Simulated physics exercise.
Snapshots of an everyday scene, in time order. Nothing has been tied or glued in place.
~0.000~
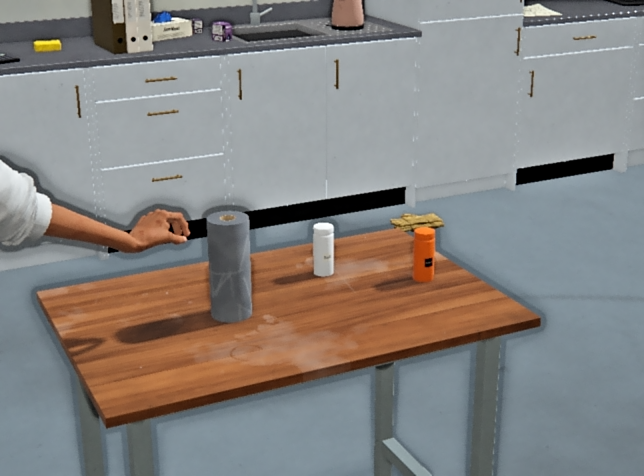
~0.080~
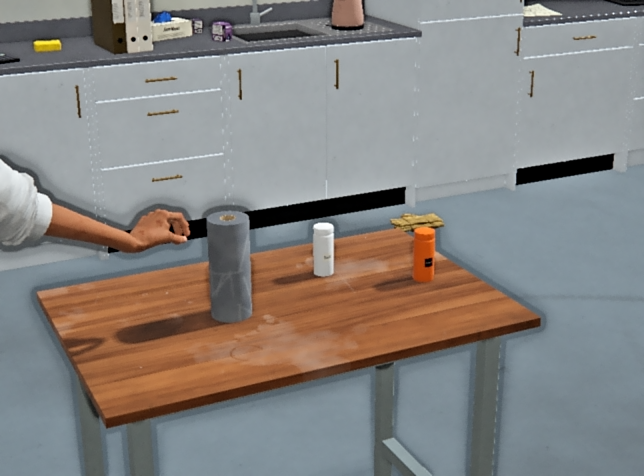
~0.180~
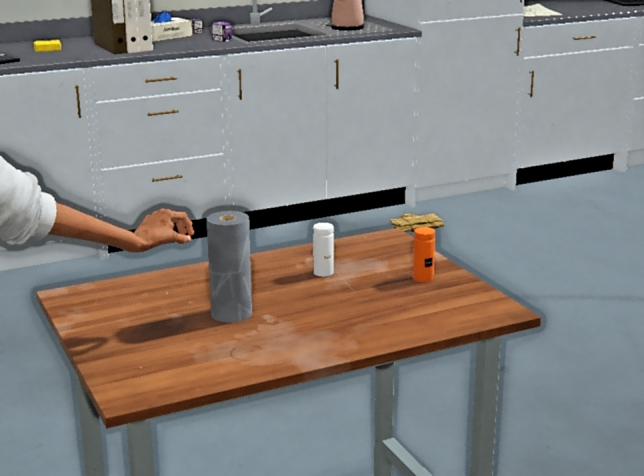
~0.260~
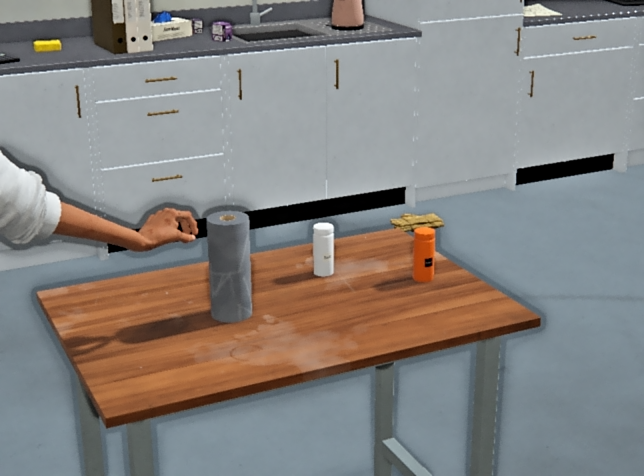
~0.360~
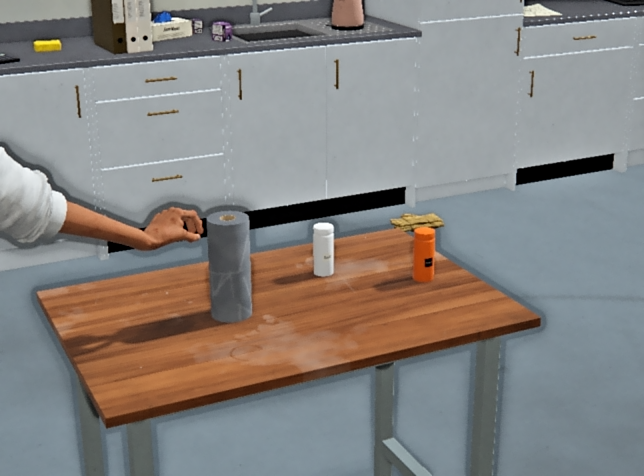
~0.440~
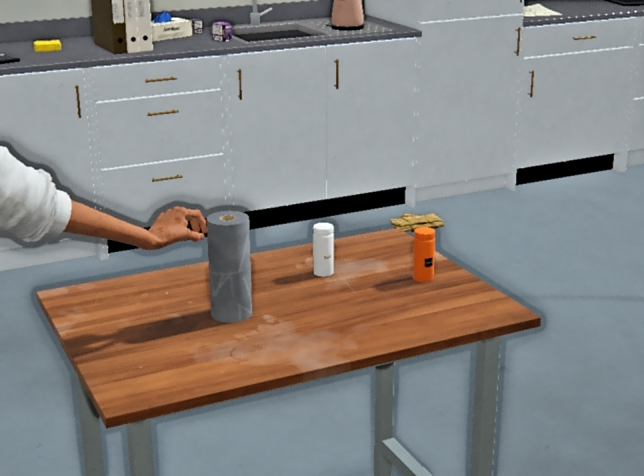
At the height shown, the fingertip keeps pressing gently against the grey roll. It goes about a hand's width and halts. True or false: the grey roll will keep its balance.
False.
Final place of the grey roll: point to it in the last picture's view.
End position, last frame: About (299, 282).
After 0.84 s, grey roll turned 12° from how it was put near (240, 262).
After 1.34 s, grey roll turned 34° from how it was put near (260, 259).
After 1.54 s, grey roll on its side near (293, 275).
In the end (2.1 s), toppled on the table, grey roll. At the end, from the last picture's camera, grey roll near (299, 282).
